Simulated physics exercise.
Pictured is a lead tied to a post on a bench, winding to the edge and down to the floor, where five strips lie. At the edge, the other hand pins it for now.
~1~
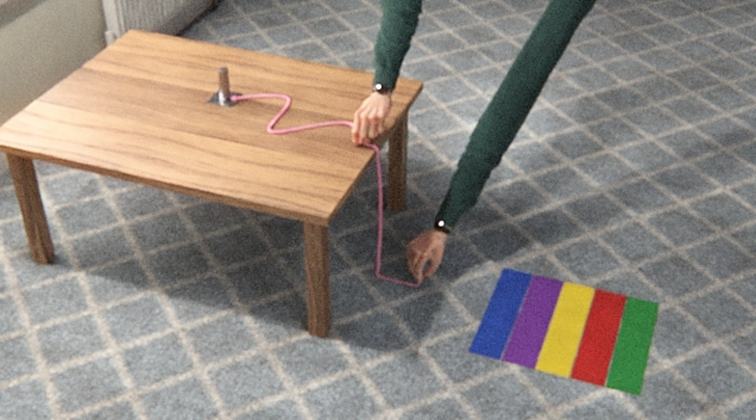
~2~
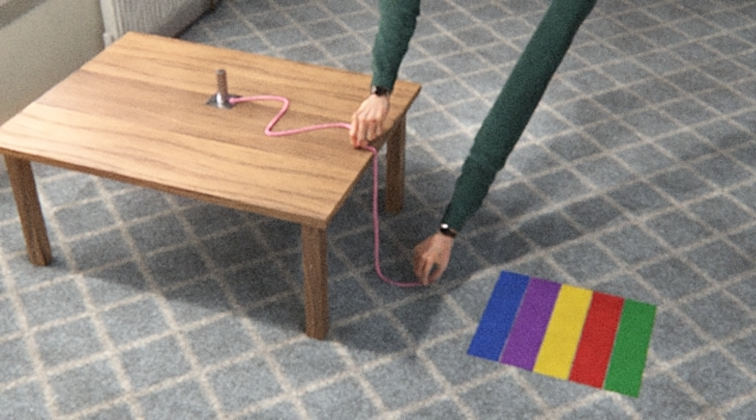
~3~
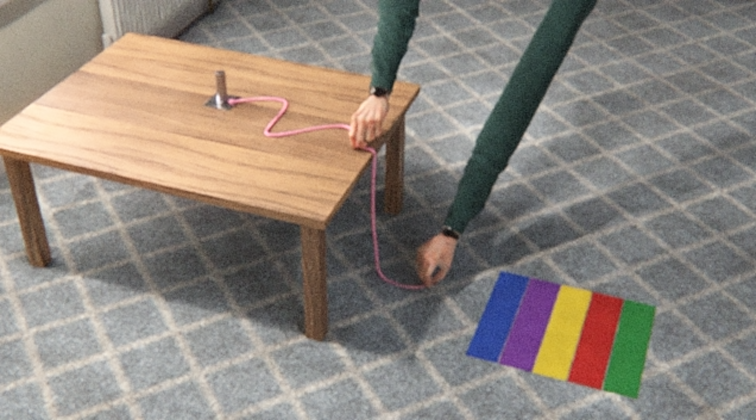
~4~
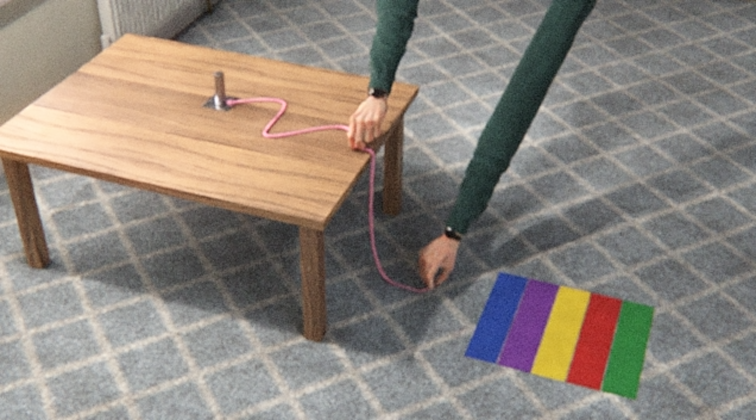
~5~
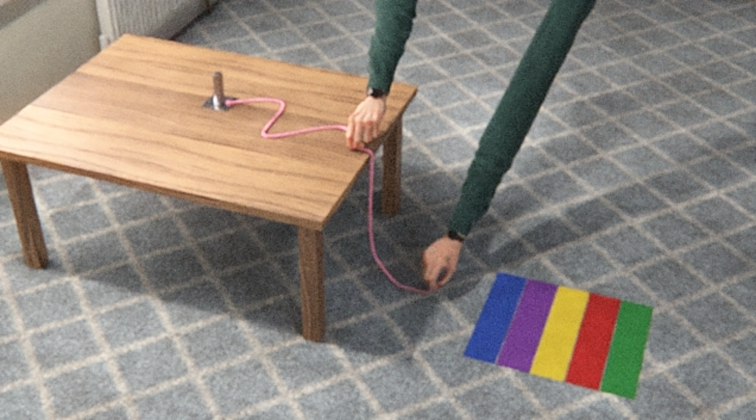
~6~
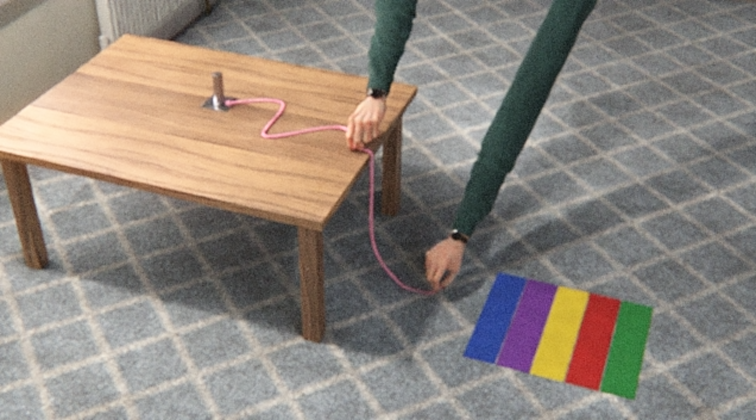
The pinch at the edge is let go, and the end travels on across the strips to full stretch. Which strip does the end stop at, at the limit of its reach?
It stops at the green strip.
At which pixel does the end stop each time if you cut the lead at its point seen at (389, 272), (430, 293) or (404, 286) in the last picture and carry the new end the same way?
The three tries give approximately (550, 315), (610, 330) and (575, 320).
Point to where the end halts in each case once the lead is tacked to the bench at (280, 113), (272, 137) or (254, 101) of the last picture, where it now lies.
About (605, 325), (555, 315) and (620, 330).
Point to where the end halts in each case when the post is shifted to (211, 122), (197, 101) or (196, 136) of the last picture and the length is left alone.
About (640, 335), then (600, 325), then (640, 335).
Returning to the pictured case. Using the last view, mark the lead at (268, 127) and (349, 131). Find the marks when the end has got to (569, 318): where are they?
You'll find them at about (314, 133) and about (384, 185).
Soon after, end near (569, 318); over yellow.
After that, end near (607, 327); over red.
At the stop, end near (629, 333); over green. It gets as far as the green strip.
